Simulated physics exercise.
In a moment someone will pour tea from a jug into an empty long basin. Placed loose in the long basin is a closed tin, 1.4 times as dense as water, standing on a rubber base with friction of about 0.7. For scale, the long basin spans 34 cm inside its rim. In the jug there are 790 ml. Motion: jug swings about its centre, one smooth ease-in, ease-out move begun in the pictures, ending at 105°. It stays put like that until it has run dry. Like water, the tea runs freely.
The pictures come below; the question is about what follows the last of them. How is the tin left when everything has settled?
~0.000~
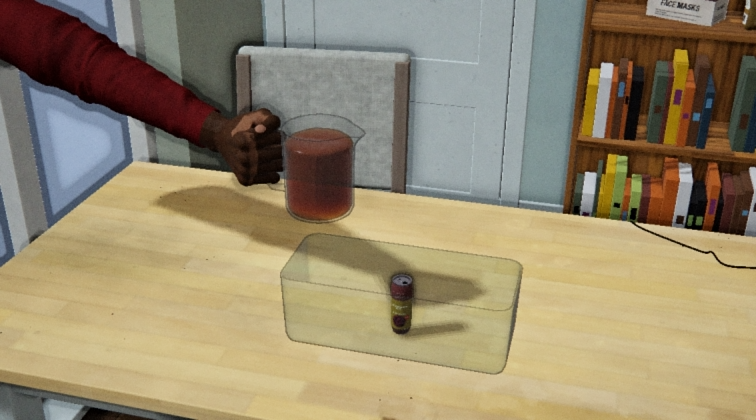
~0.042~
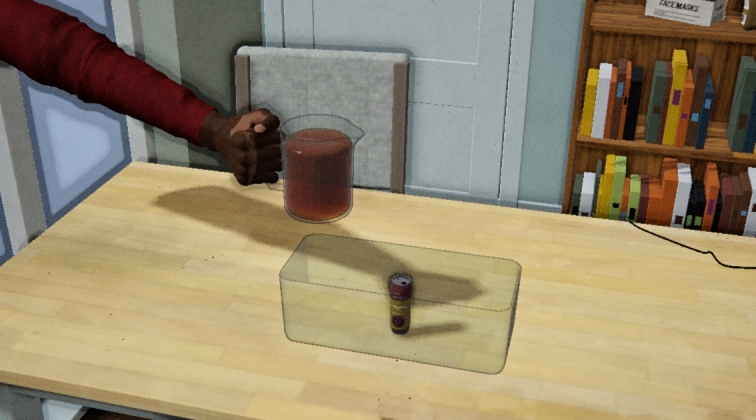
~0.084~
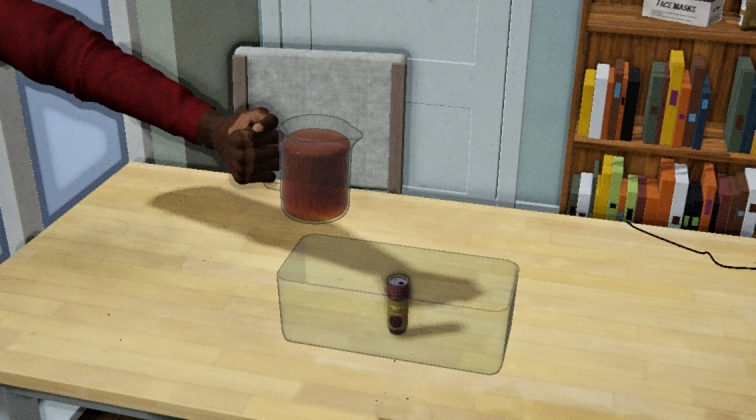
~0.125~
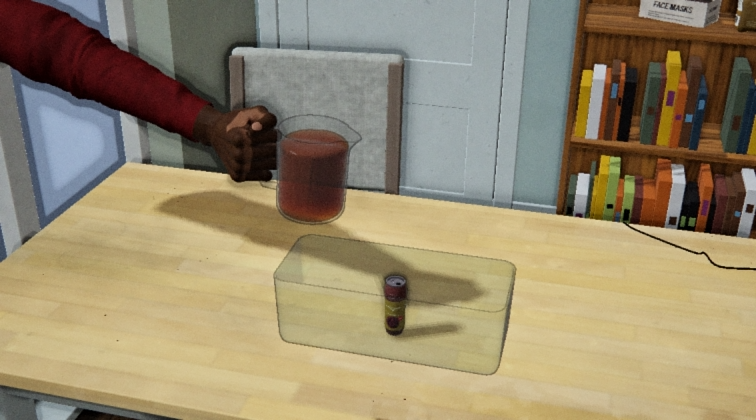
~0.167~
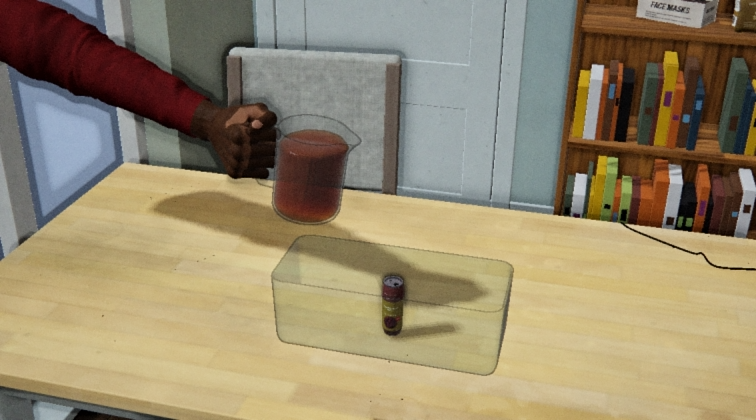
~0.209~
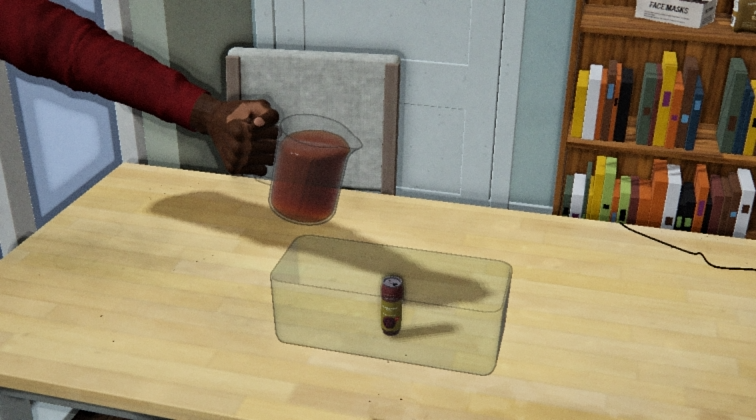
The tin is still standing.
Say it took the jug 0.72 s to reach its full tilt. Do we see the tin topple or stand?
In that case the tin stays vertical.
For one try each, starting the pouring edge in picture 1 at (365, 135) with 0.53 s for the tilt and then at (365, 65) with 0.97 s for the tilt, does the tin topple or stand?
First it stays up; then it stays up.
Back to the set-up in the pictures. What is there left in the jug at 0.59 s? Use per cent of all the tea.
At that time about 82 in a hundred parts are still held.
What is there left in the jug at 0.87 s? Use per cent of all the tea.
About 30 per cent.
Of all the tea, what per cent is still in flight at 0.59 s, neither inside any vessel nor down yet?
Close to 14 per cent, I'd say.
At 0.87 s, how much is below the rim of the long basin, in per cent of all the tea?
That comes to about 48 percent.
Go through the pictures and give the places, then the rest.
Tilt 0°; pouring edge (365, 134); surface from (287, 136) to (354, 143); the long basin's rim runs from (294, 255) to (517, 287); the tin's top is at (402, 282), in the first frame.
Tilt 0°; pouring edge (364, 134); surface from (287, 136) to (353, 143), in the second frame.
Tilt 2°; pouring edge (363, 136); surface from (285, 135) to (351, 144), in the third frame.
Tilt 4°; pouring edge (361, 139); surface from (283, 136) to (349, 145), in the fourth frame.
Tilt 8°; pouring edge (361, 142); surface from (282, 137) to (349, 146), in the fifth frame.
Tilt 12°; pouring edge (362, 146); surface from (282, 138) to (352, 147), in the sixth frame.
After 0.59 s the tilt is 70° and 82 per cent is still to pour; the tin stands where it began.
After 0.87 s the tilt is 102° and 31 per cent is still to pour; the tin stands where it began.
After 1.15 s the tilt is 105° and 4 per cent is still to pour; the tin stands where it began.
After 1.47 s the tilt is 105° and 0 per cent is still to pour; the tin stands where it began.
In the end the tin stands where it began.
